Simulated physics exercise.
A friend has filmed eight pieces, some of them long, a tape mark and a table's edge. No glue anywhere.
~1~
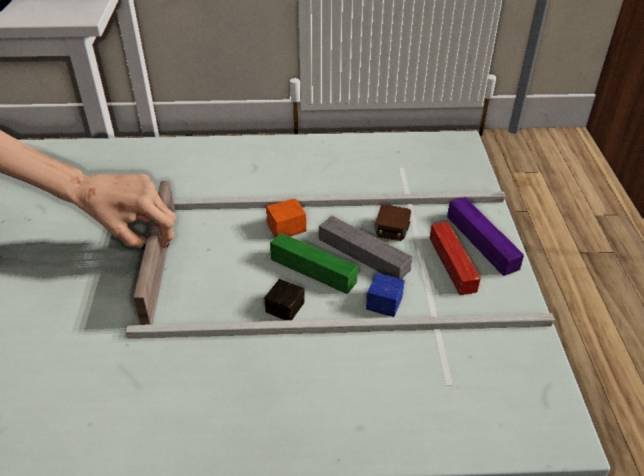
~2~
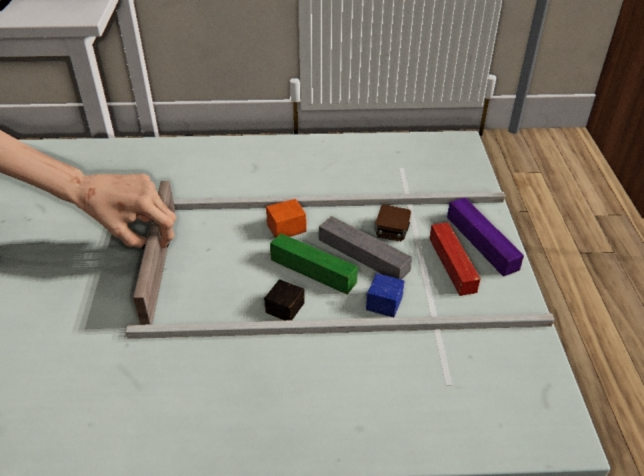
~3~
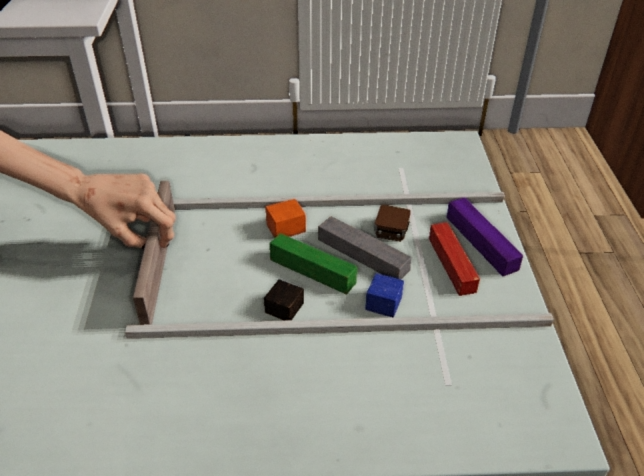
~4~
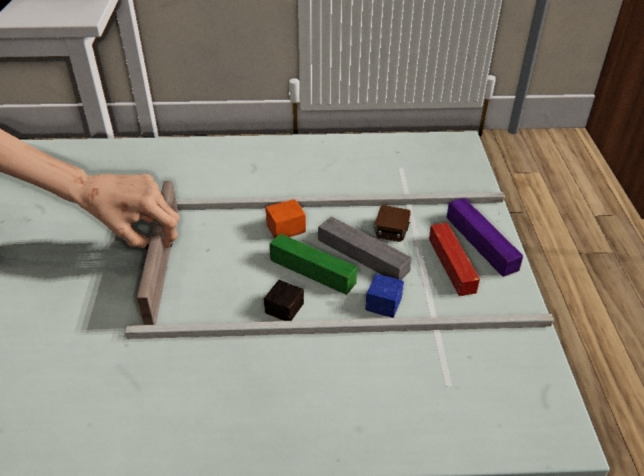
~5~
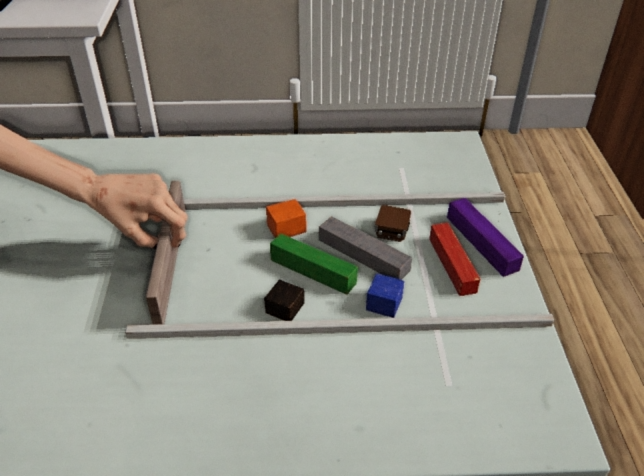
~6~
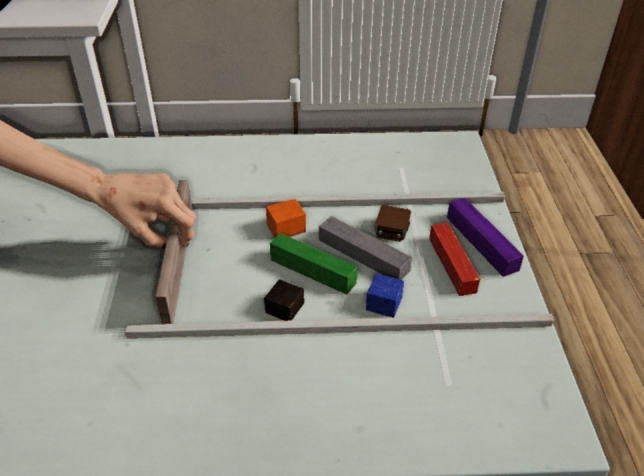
On a pale tabletop between two thin rails, eight coloured blocks, some long and some small, lay still while a hand held an upright board at the left, then slid it slightly to the right.
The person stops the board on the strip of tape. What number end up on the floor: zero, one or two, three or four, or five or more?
Outcome: The number that fall off is zero.
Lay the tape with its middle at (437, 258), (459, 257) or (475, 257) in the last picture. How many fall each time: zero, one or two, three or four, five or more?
Taking them in turn, zero; one to two; just one or two.
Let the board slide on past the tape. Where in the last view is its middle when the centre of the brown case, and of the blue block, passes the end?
Its middle is around (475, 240) and around (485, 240).
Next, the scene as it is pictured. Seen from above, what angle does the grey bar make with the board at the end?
Near 25 degrees.
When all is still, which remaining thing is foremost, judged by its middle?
That is the purple stick.
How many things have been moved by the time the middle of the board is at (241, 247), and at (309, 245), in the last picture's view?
The counts are 0 and 5.
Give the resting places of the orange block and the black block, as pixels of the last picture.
The orange block stops around (430, 215); the black block around (445, 291).
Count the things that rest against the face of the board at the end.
The number is 3.
Soon after, none off yet; purple stick at rest near (483, 235); red bar at rest near (453, 258); brown case at rest near (393, 224).
After that, none off yet; purple stick at rest near (483, 235); red bar at rest near (453, 258); brown case displaced a little near (402, 222).
In the end, the number that fall off is zero.
